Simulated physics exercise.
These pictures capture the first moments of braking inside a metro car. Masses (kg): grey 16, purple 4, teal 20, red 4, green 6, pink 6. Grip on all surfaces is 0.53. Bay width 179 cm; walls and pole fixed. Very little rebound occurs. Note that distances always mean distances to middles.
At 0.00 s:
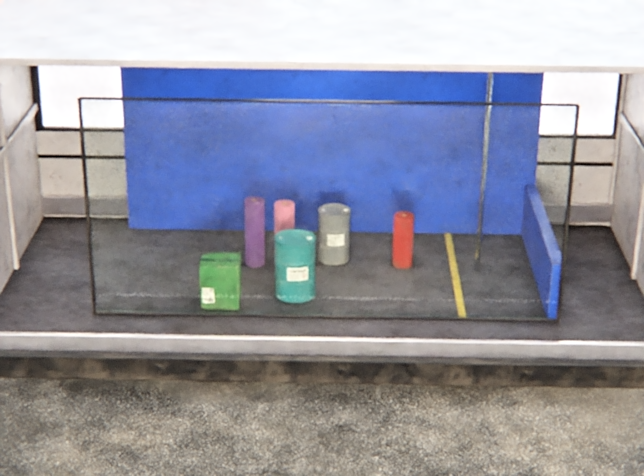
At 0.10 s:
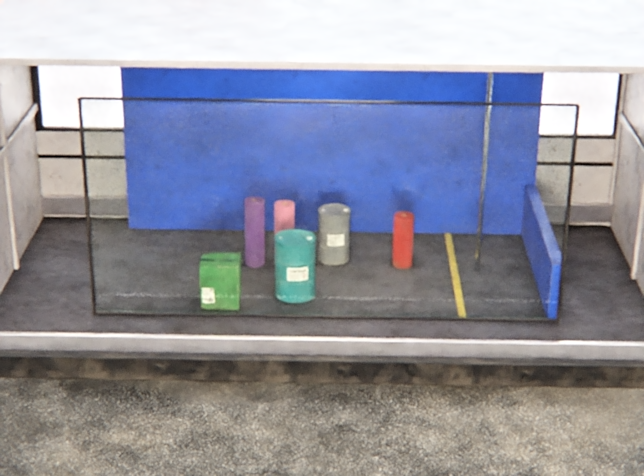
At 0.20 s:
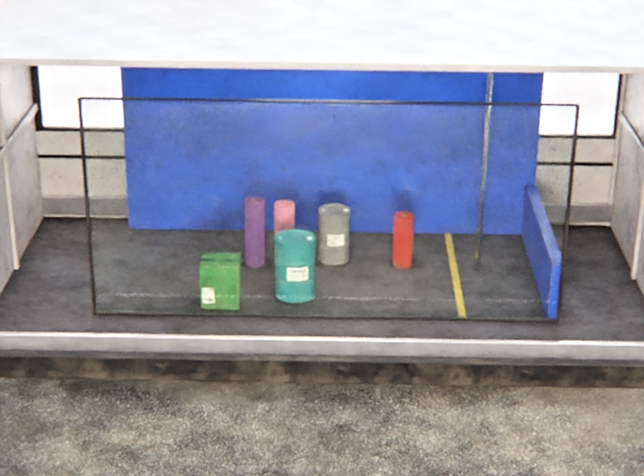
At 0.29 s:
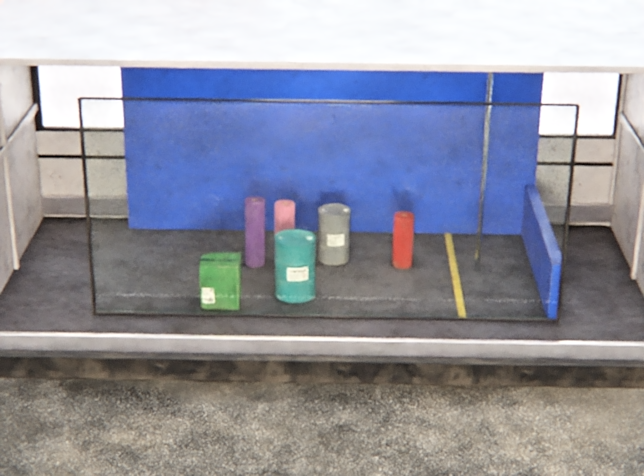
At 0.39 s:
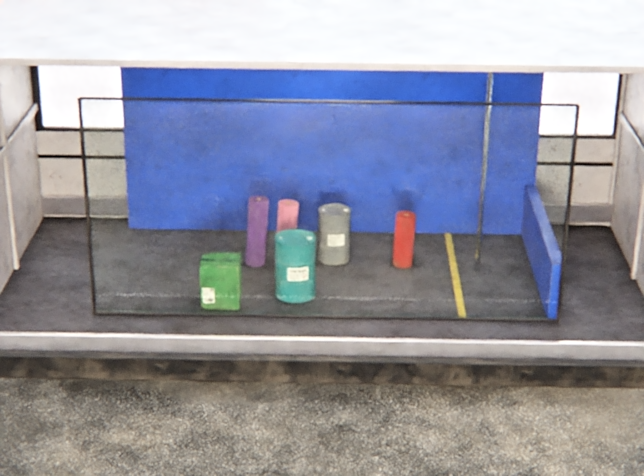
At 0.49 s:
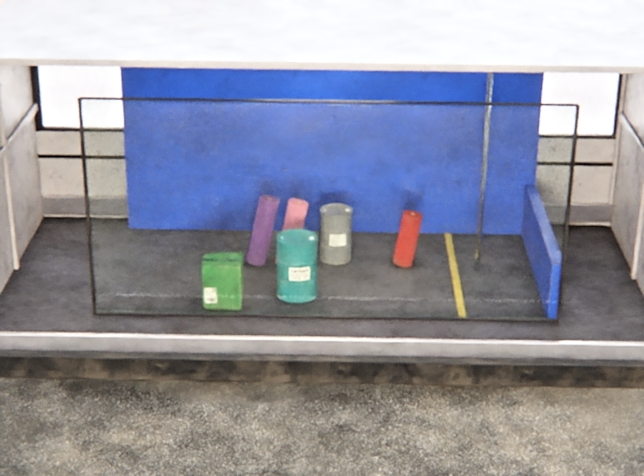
Colored cylinders and a green block standing still behind a clear panel, then the slim purple, pink and red ones tilting right.
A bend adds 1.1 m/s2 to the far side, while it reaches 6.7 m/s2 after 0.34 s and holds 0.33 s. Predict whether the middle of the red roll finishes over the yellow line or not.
I expect it to come to rest over the line.
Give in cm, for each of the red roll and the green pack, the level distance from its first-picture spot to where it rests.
Red roll 60 and green pack 25.
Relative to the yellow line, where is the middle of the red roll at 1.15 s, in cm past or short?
About 15 cm past.
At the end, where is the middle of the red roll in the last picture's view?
(468, 252).
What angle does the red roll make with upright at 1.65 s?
About 90 degrees.
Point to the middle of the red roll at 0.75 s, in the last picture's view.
Roughly (439, 247).
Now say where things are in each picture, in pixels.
The first frame shows red roll (403, 240), green pack (221, 281), pink roll (284, 235), yellow line (462, 312).
The second frame shows red roll (403, 240), green pack (221, 281), pink roll (284, 235).
The third frame shows red roll (403, 240), green pack (221, 281), pink roll (284, 235).
The fourth frame shows red roll (403, 240), green pack (221, 281), pink roll (285, 235).
The fifth frame shows red roll (404, 240), green pack (221, 281), pink roll (286, 234).
The sixth frame shows red roll (408, 239), green pack (223, 281), pink roll (292, 233), yellow line (462, 312).
After 0.75 s the red roll is 13 cm short of the yellow line, tilted 75°, near (439, 247) in the last picture's view; the green pack 191 cm short of the yellow line, tilted 0°.
After 1.15 s the red roll is 14 cm past the yellow line, tilted 90°, near (468, 252) in the last picture's view.
After 1.65 s the red roll is 14 cm past the yellow line, tilted 90°, near (468, 252) in the last picture's view; the green pack 179 cm short of the yellow line, tilted 0°.
After 3.0 s, purple roll stops short of the yellow line; teal drum stops short of the yellow line; red roll crosses the yellow line; green pack stops short of the yellow line; pink roll stops short of the yellow line.
